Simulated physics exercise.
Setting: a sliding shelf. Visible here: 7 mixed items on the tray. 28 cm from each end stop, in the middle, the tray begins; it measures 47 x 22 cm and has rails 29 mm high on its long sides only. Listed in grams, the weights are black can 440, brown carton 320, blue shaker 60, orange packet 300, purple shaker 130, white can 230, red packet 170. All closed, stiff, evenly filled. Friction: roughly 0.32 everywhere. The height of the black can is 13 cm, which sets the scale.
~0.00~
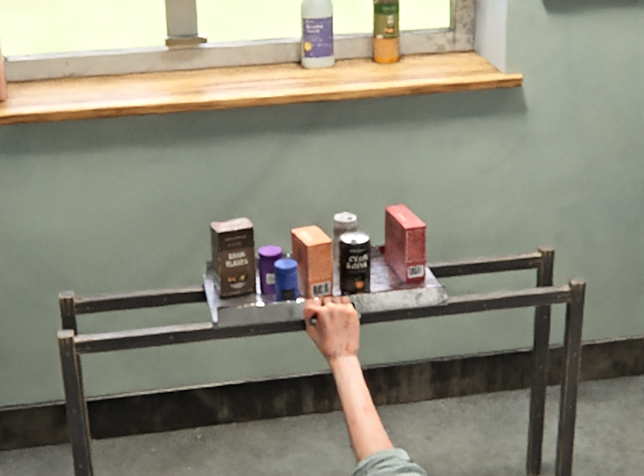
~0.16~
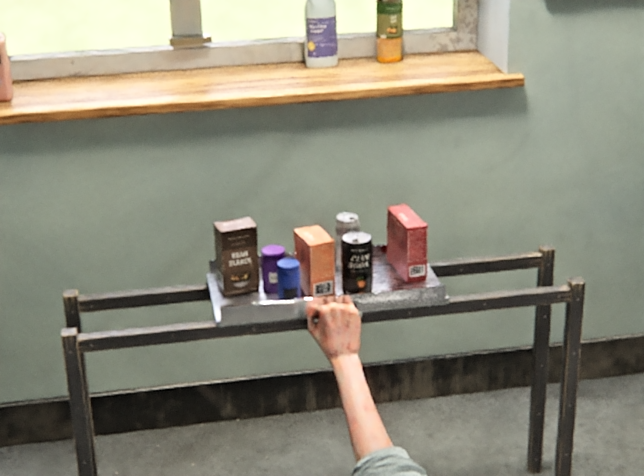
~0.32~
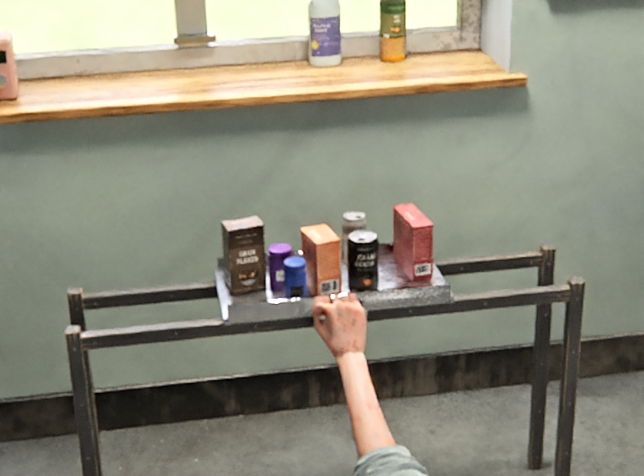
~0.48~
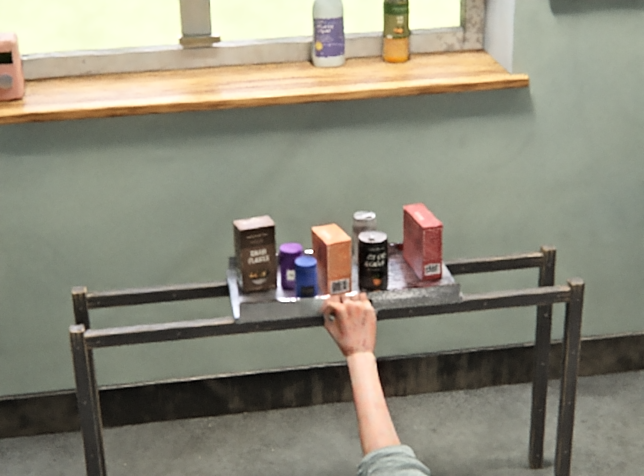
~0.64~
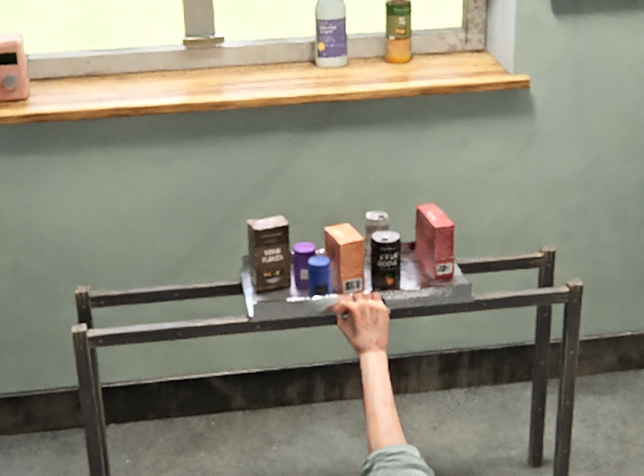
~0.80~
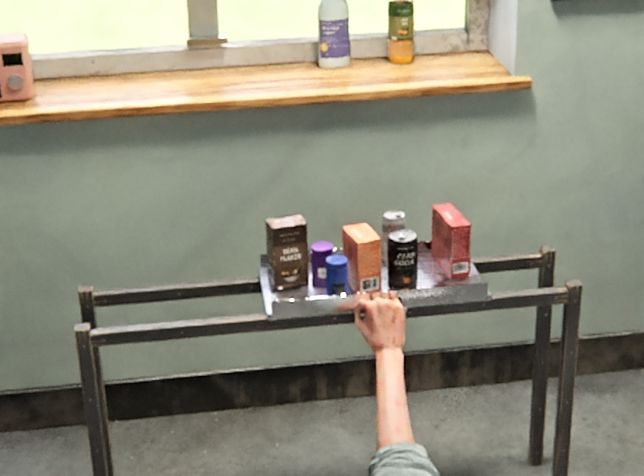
A hand grips the front of a tray of boxes and cans and slides it a short way right along the rails.
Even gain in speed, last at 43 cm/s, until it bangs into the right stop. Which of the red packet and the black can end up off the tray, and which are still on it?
The red packet never goes overboard, the black can never goes overboard.
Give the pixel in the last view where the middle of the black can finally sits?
Close to (495, 255).
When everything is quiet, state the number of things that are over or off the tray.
Altogether, 0.
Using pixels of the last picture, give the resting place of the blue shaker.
Rest position, about (431, 272) px.
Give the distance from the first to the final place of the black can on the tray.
Displacement: Approx. 2 cm.
Around 1.20 s, tray has slid 23 cm right.
Around 1.40 s, tray has slid 28 cm right; red packet shifted 2 cm near (538, 233); black can shifted 2 cm near (493, 255); orange packet shifted 2 cm.
Finally (1.9 s), all 7 still in place (within 5 cm). In the last view, red packet near (540, 233), black can near (495, 255).
